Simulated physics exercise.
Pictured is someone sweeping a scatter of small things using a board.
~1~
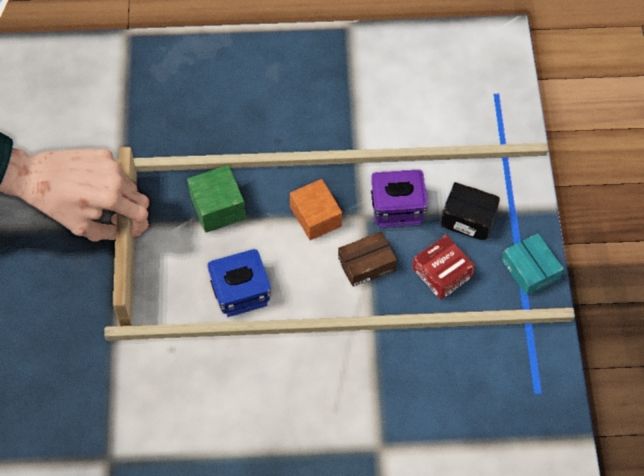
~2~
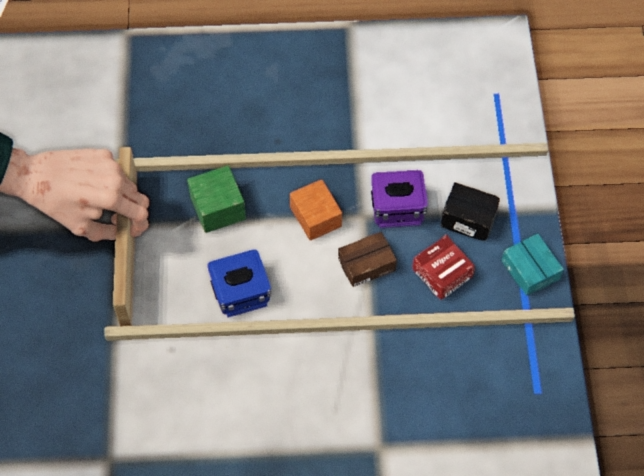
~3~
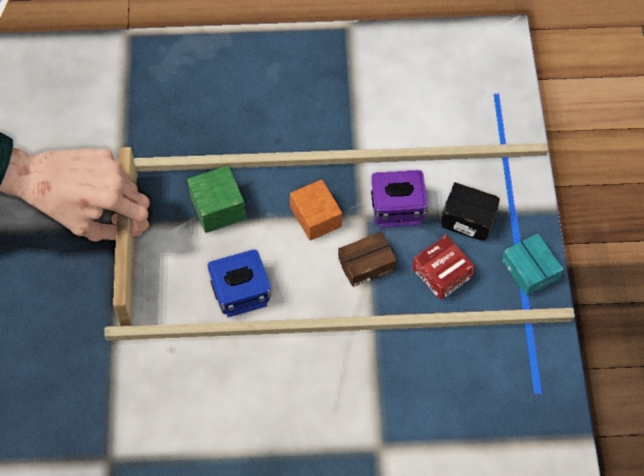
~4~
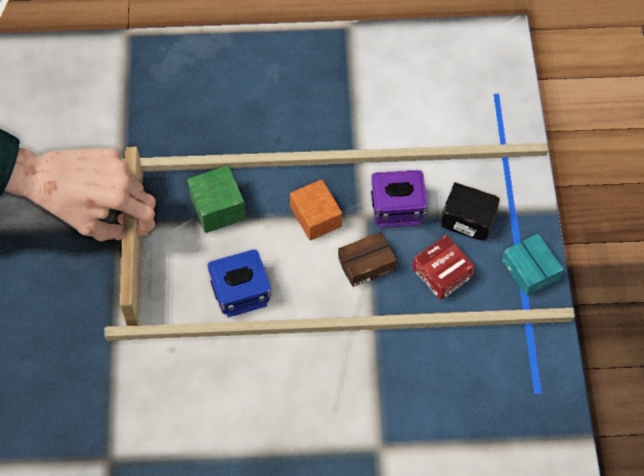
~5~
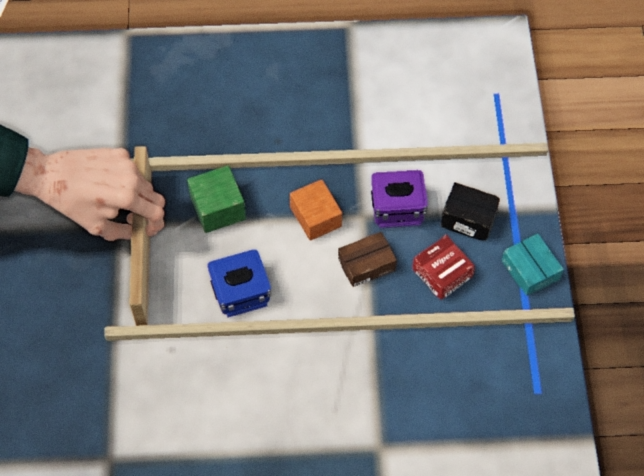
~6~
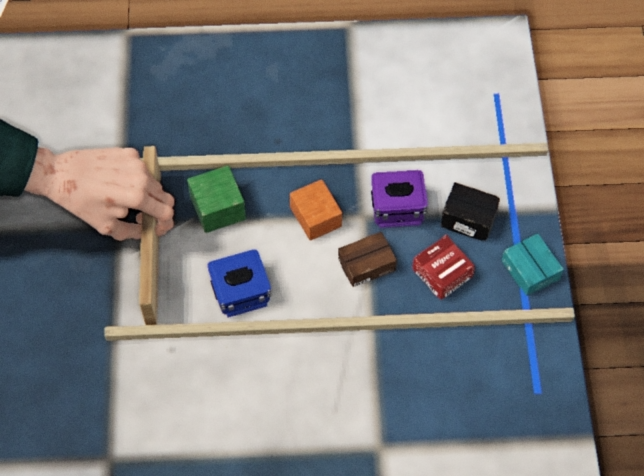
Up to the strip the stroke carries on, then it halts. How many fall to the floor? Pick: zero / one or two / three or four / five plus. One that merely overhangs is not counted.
That comes to five plus.
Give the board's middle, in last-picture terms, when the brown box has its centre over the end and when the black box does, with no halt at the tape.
With the brown box it sits around (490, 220), with the black box around (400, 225).
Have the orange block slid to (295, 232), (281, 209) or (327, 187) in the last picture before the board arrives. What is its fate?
In that order, it holds on; falls; goes over.
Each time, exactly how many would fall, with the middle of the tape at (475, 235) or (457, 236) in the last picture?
The counts would come to 3 and 3.
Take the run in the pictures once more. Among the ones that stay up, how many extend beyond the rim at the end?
The overhang total is 1.
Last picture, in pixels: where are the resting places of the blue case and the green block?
Positions - first (550, 277), then (535, 193).
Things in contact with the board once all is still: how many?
It's 2 of them.
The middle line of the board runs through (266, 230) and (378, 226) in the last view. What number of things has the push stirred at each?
By then 3, and 7.
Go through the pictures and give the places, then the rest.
In the first frame, turquoise box (532, 265); black box (470, 212); red box (444, 267); board (126, 236); tape (516, 233).
In the second frame, black box (470, 212); orange block (316, 210).
In the third frame, red box (444, 267); purple case (398, 199).
In the fourth frame, turquoise box (532, 265); board (132, 235).
In the fifth frame, black box (470, 212); brown box (367, 259).
In the sixth frame, turquoise box (532, 265); black box (470, 212); red box (444, 267); board (150, 235); tape (516, 233).
A little later, none off yet; turquoise box at rest near (532, 265); black box at rest near (470, 212); red box at rest near (444, 267).
When it is over, the number that fall off is five or more; down, orange block, brown box, purple case, red box, black box and turquoise box.
